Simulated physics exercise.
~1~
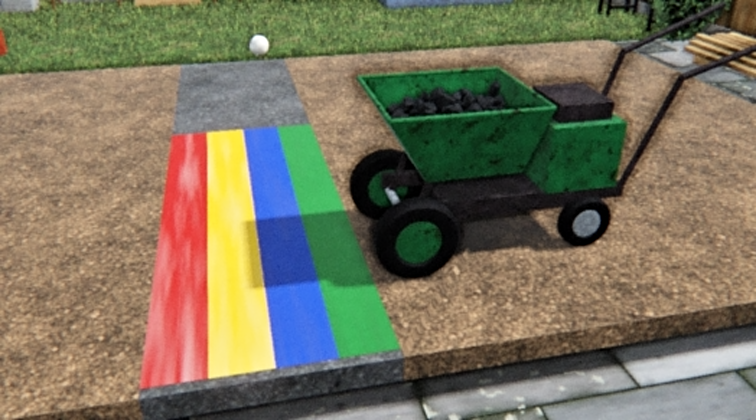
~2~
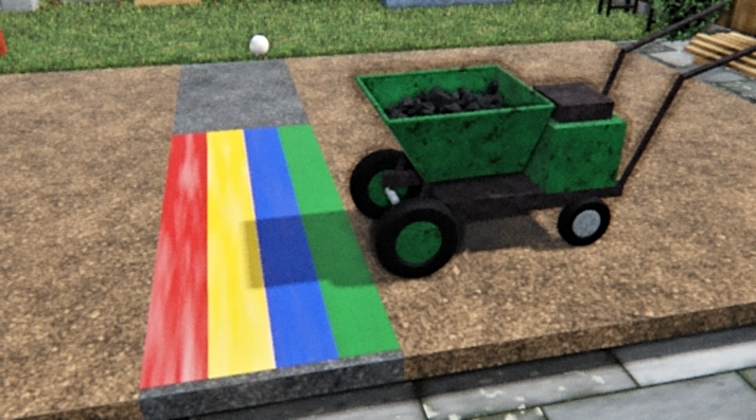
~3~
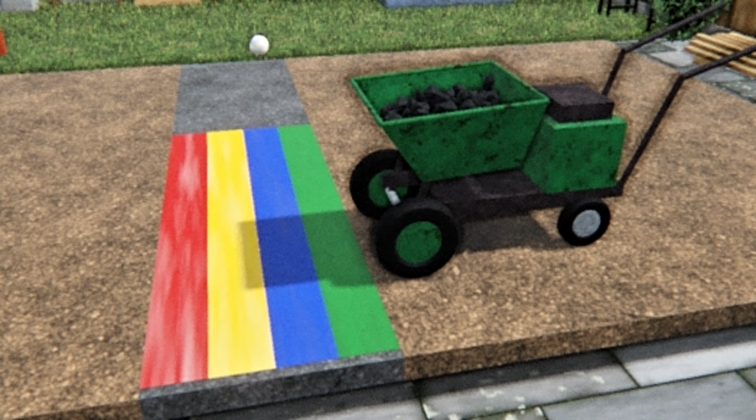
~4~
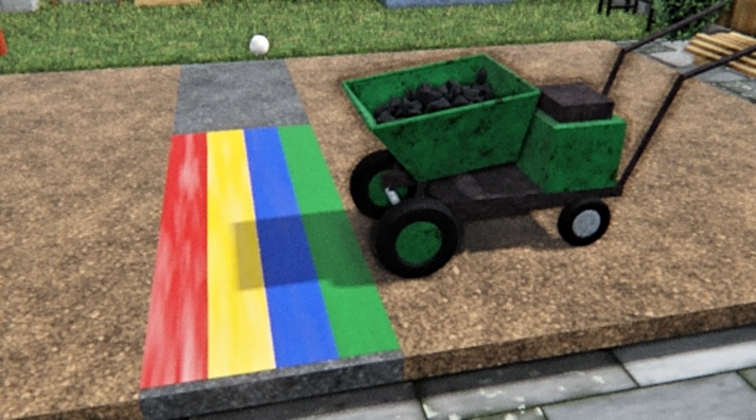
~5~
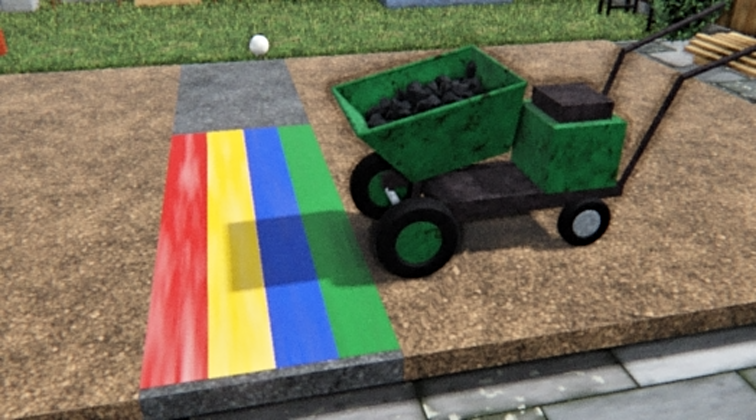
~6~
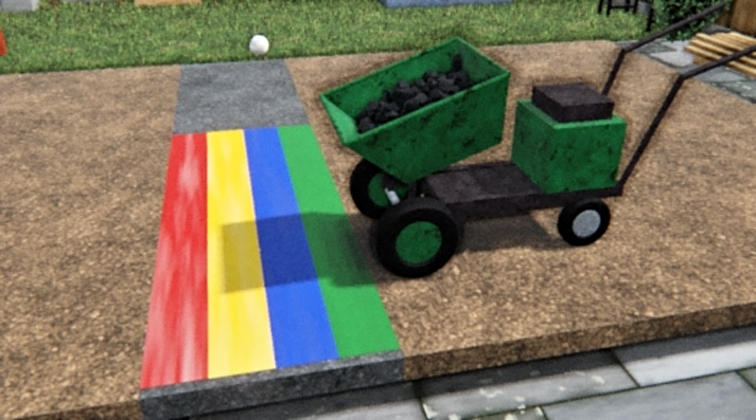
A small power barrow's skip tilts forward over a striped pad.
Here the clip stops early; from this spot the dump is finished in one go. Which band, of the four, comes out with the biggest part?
The yellow band comes out ahead.
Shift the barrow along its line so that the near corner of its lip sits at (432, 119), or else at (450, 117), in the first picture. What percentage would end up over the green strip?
10 % and 30 %.
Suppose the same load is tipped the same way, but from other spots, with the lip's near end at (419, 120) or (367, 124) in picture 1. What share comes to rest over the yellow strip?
Well, you'd get roughly 30 per cent from the first place and roughly 50 per cent from the second.
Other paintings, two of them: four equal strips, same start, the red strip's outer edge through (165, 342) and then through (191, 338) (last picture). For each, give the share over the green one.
0 % and 0 %.
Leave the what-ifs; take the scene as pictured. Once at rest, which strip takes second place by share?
The strip in second place is the blue strip.
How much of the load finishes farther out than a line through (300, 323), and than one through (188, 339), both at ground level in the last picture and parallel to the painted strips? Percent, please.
Close to 90 and 10 per cent respectively.
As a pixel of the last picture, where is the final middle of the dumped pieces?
I'd put the middle somewhere around (241, 257).
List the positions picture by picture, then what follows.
In the first frame, lip of the skip at (390, 122), level; top of the load at (458, 112), lumps of coal; green strip at (356, 310); blue strip at (298, 318); yellow strip at (239, 327); red strip at (177, 335).
In the second frame, lip of the skip at (388, 123), level; top of the load at (456, 112).
In the third frame, lip of the skip at (381, 125), tipped barely; top of the load at (473, 109).
In the fourth frame, lip of the skip at (371, 129), tipped a little; top of the load at (466, 105).
In the fifth frame, lip of the skip at (359, 136), tipped a little; top of the load at (456, 100).
In the sixth frame, lip of the skip at (345, 144), tipped clearly; top of the load at (444, 96); green strip at (356, 310); blue strip at (298, 318); yellow strip at (239, 327); red strip at (177, 335).
Soon after the last picture, skip tipped steeply; all in the skip.
A little later, skip tipped right over; most in the skip; a stray few over the blue strip; a small part over the yellow strip.
Later still, skip tipped right over; about a quarter in the skip; a small part over the blue strip; about half over the yellow strip; a small part over the red strip; a small part off the paint.
By the end, skip tipped right over; a small part in the skip; a stray few over the green strip; about a quarter over the blue strip; about half over the yellow strip; a small part over the red strip; a small part off the paint.
